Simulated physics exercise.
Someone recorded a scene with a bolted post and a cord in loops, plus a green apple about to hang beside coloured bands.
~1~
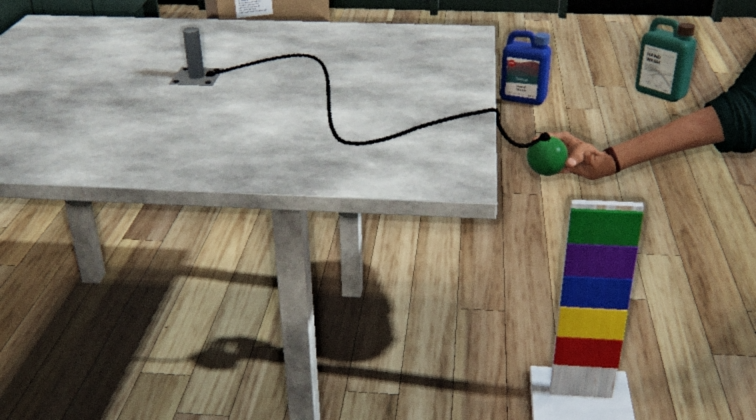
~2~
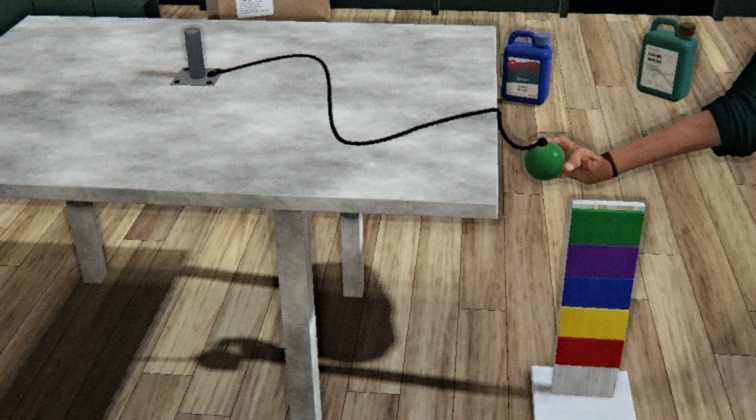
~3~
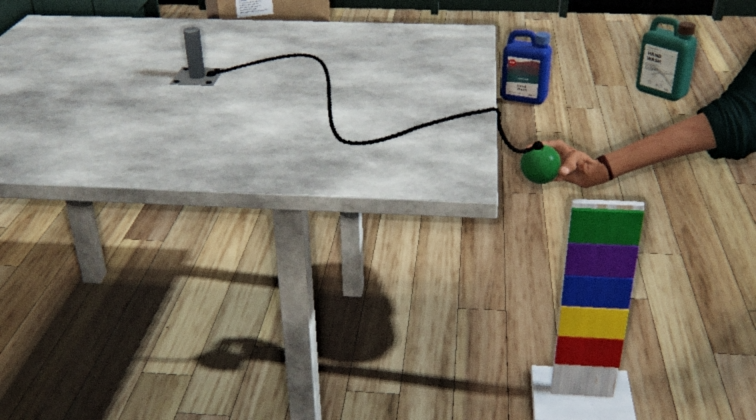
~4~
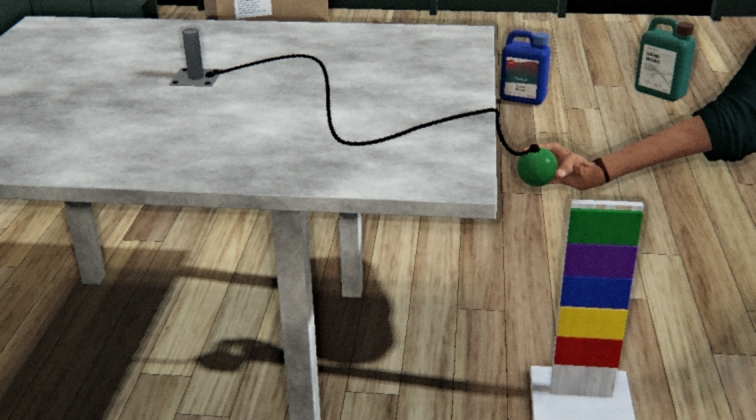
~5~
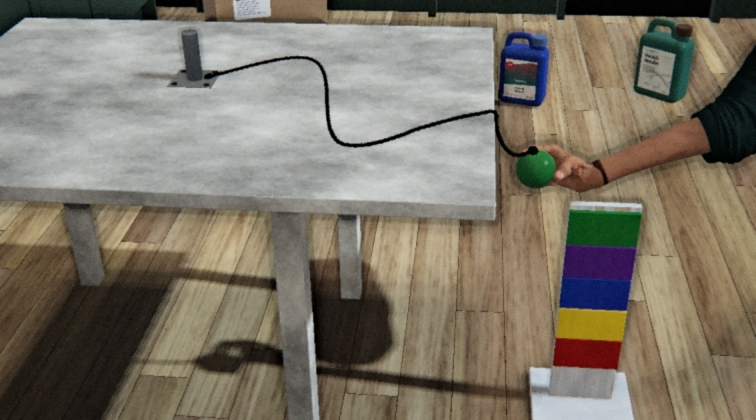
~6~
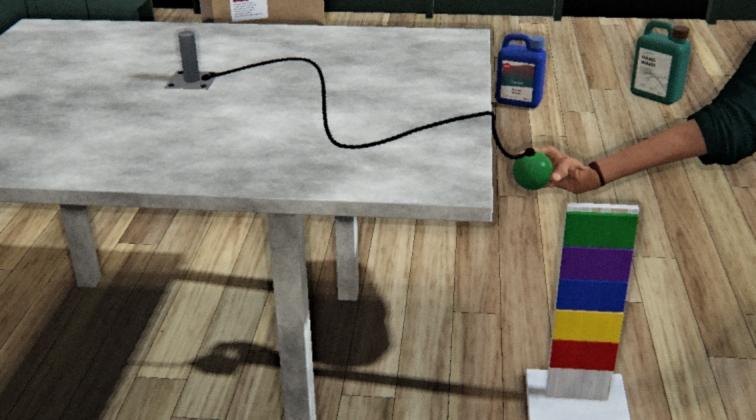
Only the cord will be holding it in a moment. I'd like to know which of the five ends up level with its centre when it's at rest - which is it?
It's red.
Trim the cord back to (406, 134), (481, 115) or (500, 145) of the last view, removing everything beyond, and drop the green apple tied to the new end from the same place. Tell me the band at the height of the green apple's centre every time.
In turn it lines up with green, blue and yellow.
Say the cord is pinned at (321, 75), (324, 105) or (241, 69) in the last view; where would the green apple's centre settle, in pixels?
Result per try (px, approx.): (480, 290); (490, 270); (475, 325).
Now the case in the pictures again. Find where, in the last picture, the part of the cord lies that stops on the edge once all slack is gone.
Look near (327, 130).
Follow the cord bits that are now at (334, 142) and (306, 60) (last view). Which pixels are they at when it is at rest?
Final positions are (490, 124) and (317, 85), in that order.
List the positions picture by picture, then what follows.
The first frame shows green apple (547, 156); green (605, 229); purple (600, 262); blue (596, 294); yellow (592, 324); red (588, 354).
The second frame shows green apple (544, 161); cord through (256, 63) (325, 66) (330, 107) (371, 143) (464, 116).
The third frame shows green apple (541, 164).
The fourth frame shows green apple (537, 167); cord through (254, 64) (323, 67) (328, 107) (370, 143) (463, 116).
The fifth frame shows green apple (535, 169).
The sixth frame shows green apple (532, 170); cord through (250, 67) (319, 70) (324, 110) (366, 146) (459, 119).
A little later, apple near (514, 348); level with red.
Next, apple near (453, 305); level with yellow.
Later still, apple near (493, 335); level with red.
When it is over, apple near (472, 330); level with red. Its middle rests at the red band.
